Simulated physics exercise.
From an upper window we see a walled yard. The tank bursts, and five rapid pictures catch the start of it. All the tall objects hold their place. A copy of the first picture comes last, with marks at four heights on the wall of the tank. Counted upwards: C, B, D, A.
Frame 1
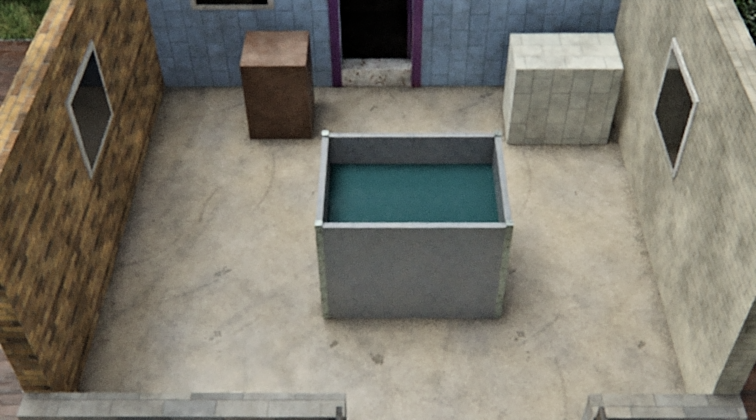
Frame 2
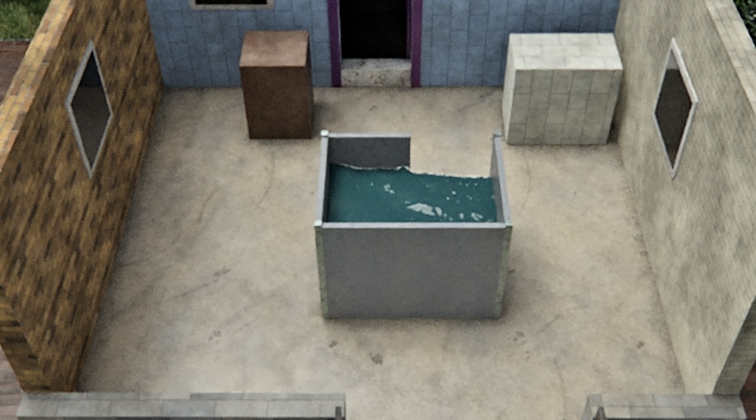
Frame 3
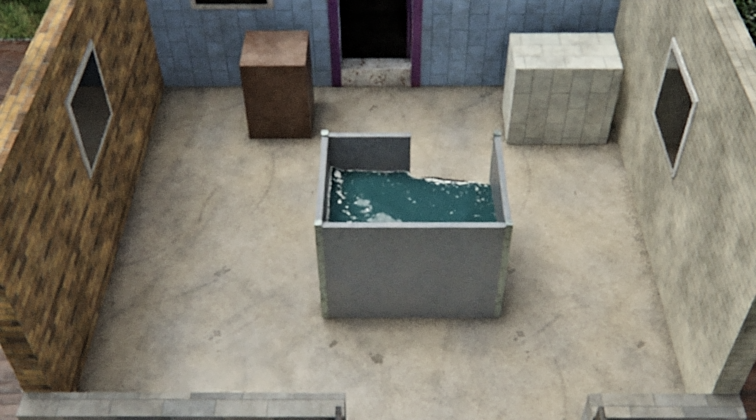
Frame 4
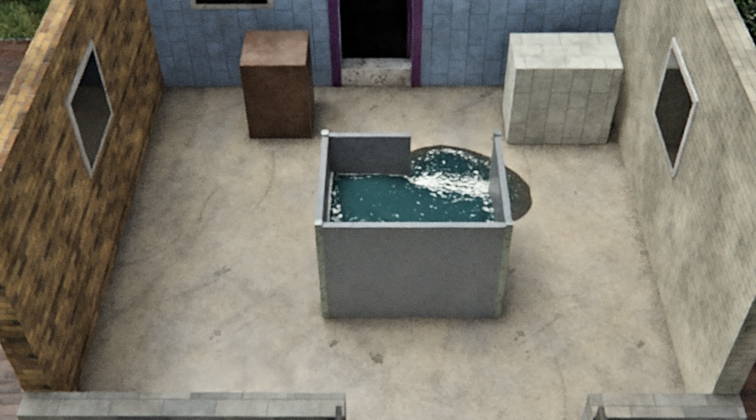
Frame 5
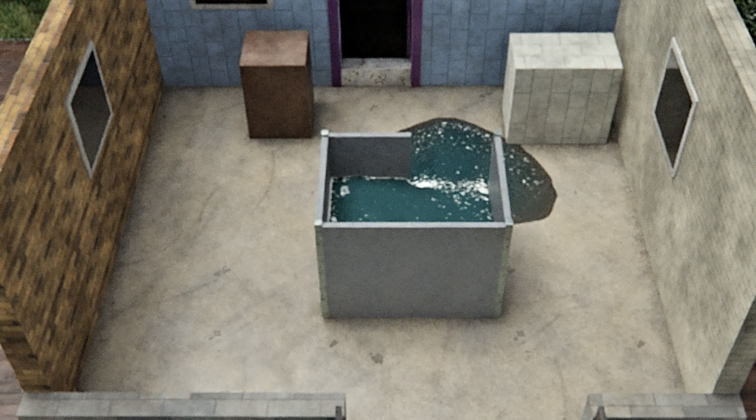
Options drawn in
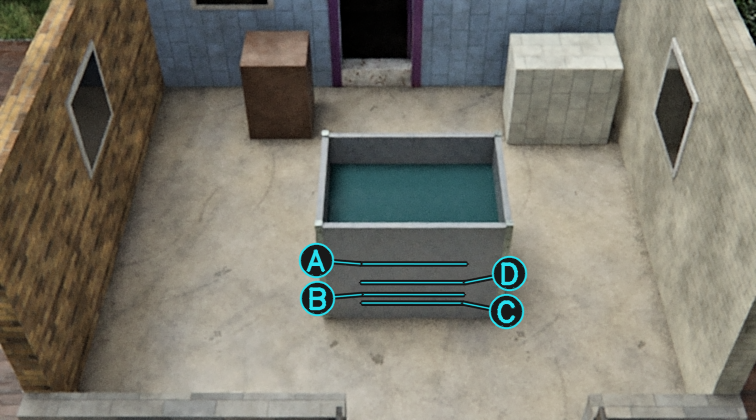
In the video, a gray tank of still teal water sits in a walled yard until part of its back wall disappears; the water churns, pours through the gap, and spreads across the ground behind and right of the tank.
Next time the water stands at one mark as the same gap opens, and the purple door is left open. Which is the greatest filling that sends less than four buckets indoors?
Go for A.
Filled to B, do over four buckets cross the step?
No.
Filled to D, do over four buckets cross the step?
No, not at all.
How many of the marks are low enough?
All of the four.
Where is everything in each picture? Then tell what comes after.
In the first picture, water in the tank at rest, its middle at (412, 204); foot of the purple doorway at (377, 86); open gate at (467, 390).
In the second picture, water covers 1 % of the ground, its front hidden from here.
In the third picture, water covers 3 % of the ground, its front hidden from here.
In the fourth picture, water covers 7 % of the ground, its front hidden from here.
In the fifth picture, front seen at (545, 197), 12 % of the ground wet.
On the marked copy, A at (413, 263); B at (412, 294); C at (412, 303); D at (412, 282); from the bottom up C, B, D, A.
If A is chosen, a splash gets over, under a bucket.
If B is chosen, nothing gets over.
If C is chosen, nothing gets over.
If D is chosen, nothing gets over.
